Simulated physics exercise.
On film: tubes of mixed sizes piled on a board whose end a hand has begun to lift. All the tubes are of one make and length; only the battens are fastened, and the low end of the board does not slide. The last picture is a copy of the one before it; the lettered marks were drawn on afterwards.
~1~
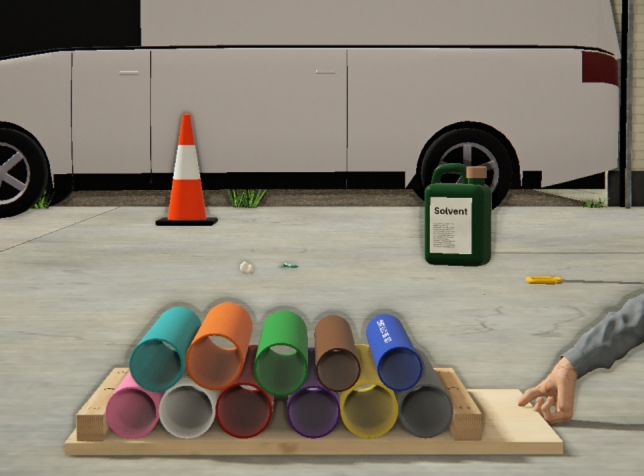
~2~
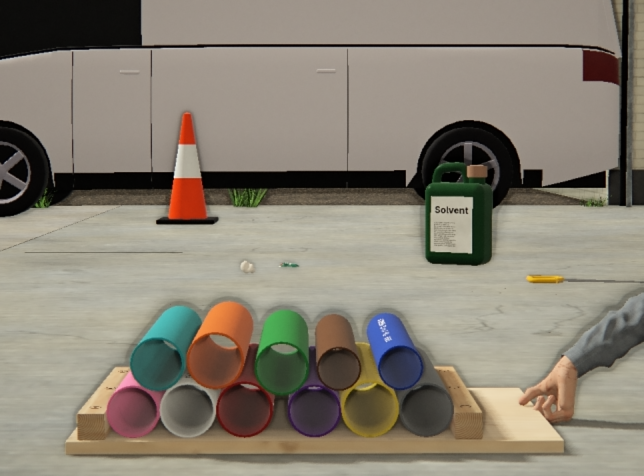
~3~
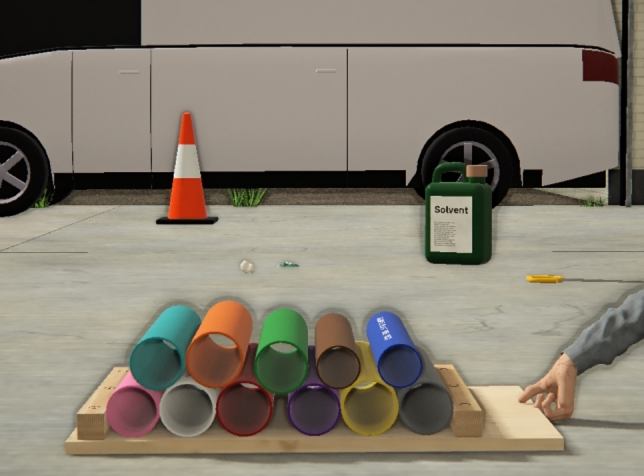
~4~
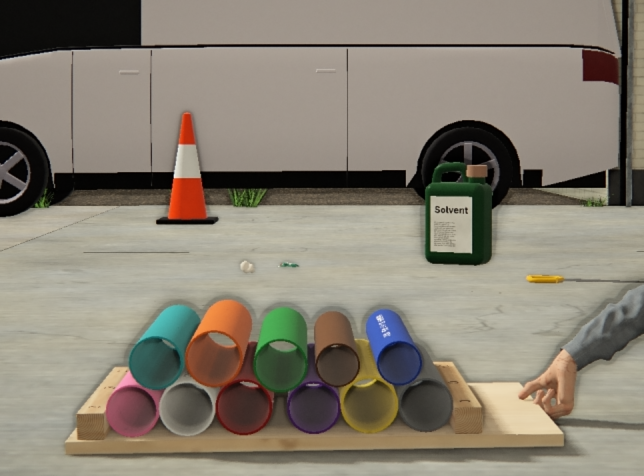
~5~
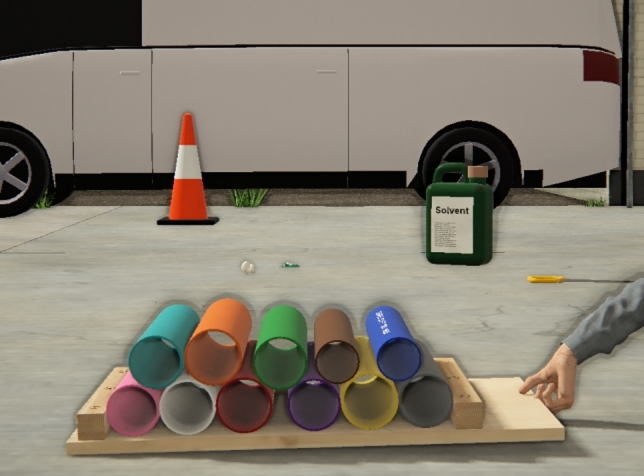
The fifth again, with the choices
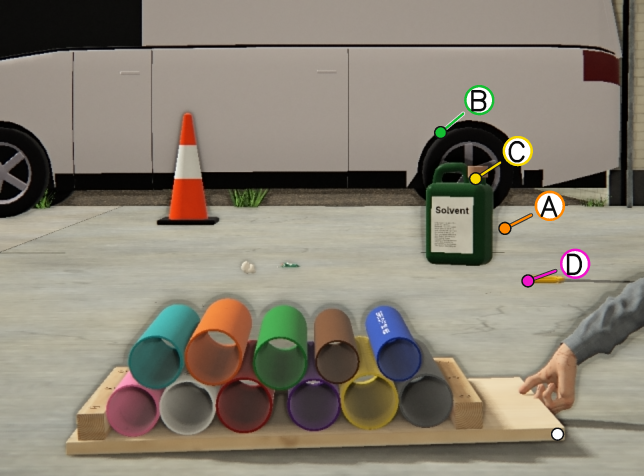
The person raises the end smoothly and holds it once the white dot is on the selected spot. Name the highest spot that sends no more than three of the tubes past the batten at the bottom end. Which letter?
A is the limit.
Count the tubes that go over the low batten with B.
At B the number is five.
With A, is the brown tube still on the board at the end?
Yes, with A.
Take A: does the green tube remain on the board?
Yes.
On the marked copy, A at (505, 228); B at (441, 133); C at (476, 179); D at (528, 281); the white dot at (557, 434).
Taking A. A third of the way, board at 17°.
Two thirds of the way, board at 27°.
When it is over, board at 27°, one over the low batten (turquoise).
As for the rest, B five over the low batten; C four over the low batten (turquoise, orange, brown, green); D none over the low batten.
